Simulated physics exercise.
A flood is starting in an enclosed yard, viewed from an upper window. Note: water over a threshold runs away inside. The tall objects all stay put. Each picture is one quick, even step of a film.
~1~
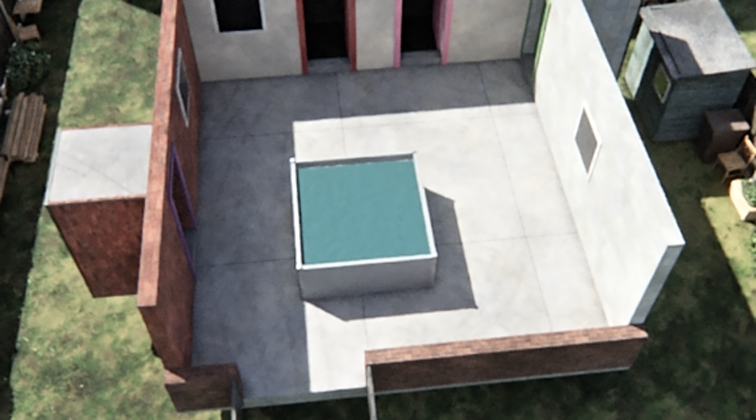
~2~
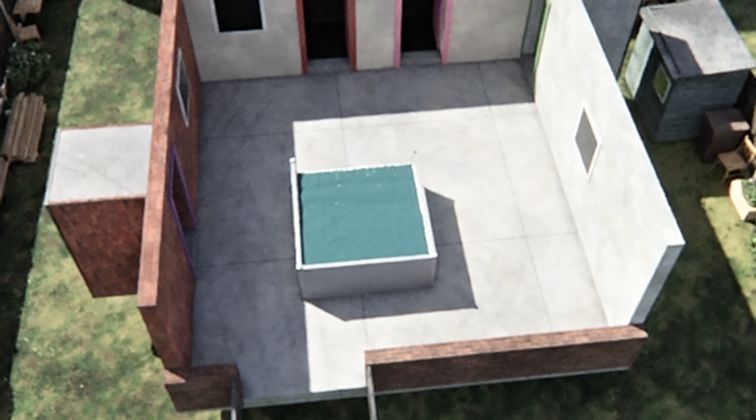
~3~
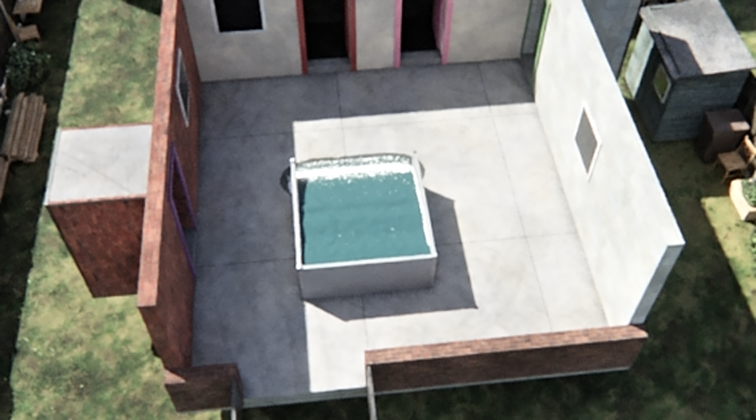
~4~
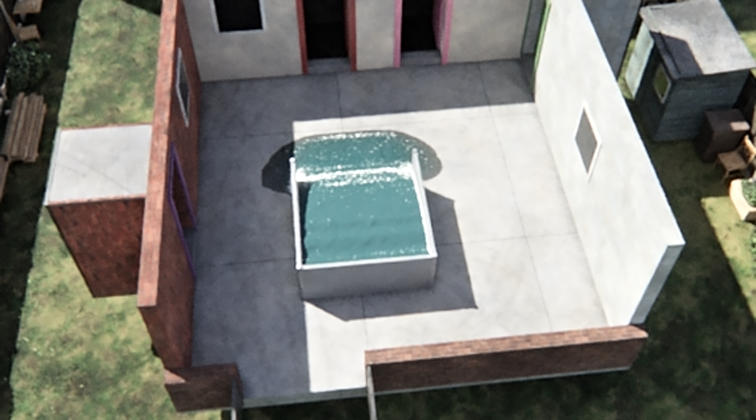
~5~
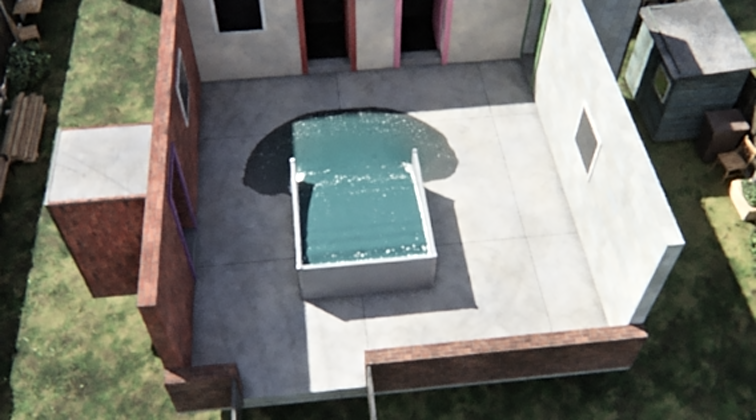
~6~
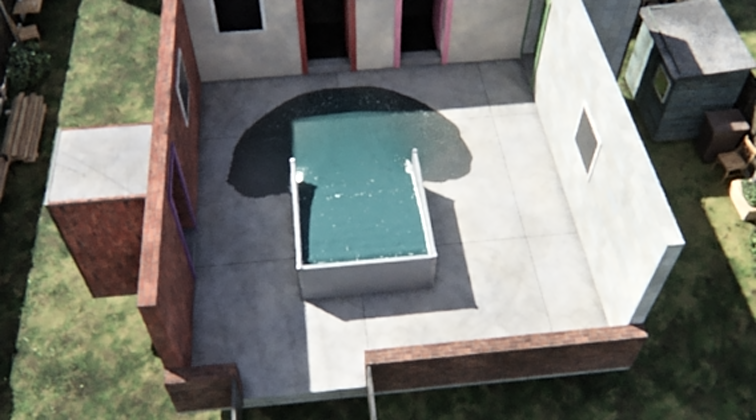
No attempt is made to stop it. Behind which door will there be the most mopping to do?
The red door.
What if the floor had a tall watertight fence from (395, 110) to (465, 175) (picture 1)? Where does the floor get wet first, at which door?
Answer: The door marked red.
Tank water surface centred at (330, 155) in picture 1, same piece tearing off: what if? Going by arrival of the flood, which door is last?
The purple-painted one comes last.
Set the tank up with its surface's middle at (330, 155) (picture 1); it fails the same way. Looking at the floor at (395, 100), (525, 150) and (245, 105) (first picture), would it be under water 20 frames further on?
Point by point, the spots are hit, hit and hit.
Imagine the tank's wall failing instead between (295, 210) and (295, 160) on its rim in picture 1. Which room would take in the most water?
My pick is the one in purple.
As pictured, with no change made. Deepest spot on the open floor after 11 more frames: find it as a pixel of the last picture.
Look close to (211, 84).
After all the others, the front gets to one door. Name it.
Answer: The purple door.
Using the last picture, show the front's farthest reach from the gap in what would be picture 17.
Somewhere around (518, 61).
A moment on, water covers 40 % of the floor; red door a lot in, purple door not reached, pink door a trickle in, green door not reached.
Next, water covers 45 % of the floor; red door a lot in, purple door not reached, pink door some in, green door wet at the sill, nothing in.
Then, water covers 45 % of the floor; red door a lot in, purple door not reached, pink door some in, green door a lot in.
Later, water covers 90 % of the floor; red door a lot in, purple door wet at the sill, nothing in, pink door a lot in, green door a lot in.
In the end, water covers 100 % of the floor; red door a lot in, purple door wet at the sill, nothing in, pink door a lot in, green door a lot in; the red door has let in the most.
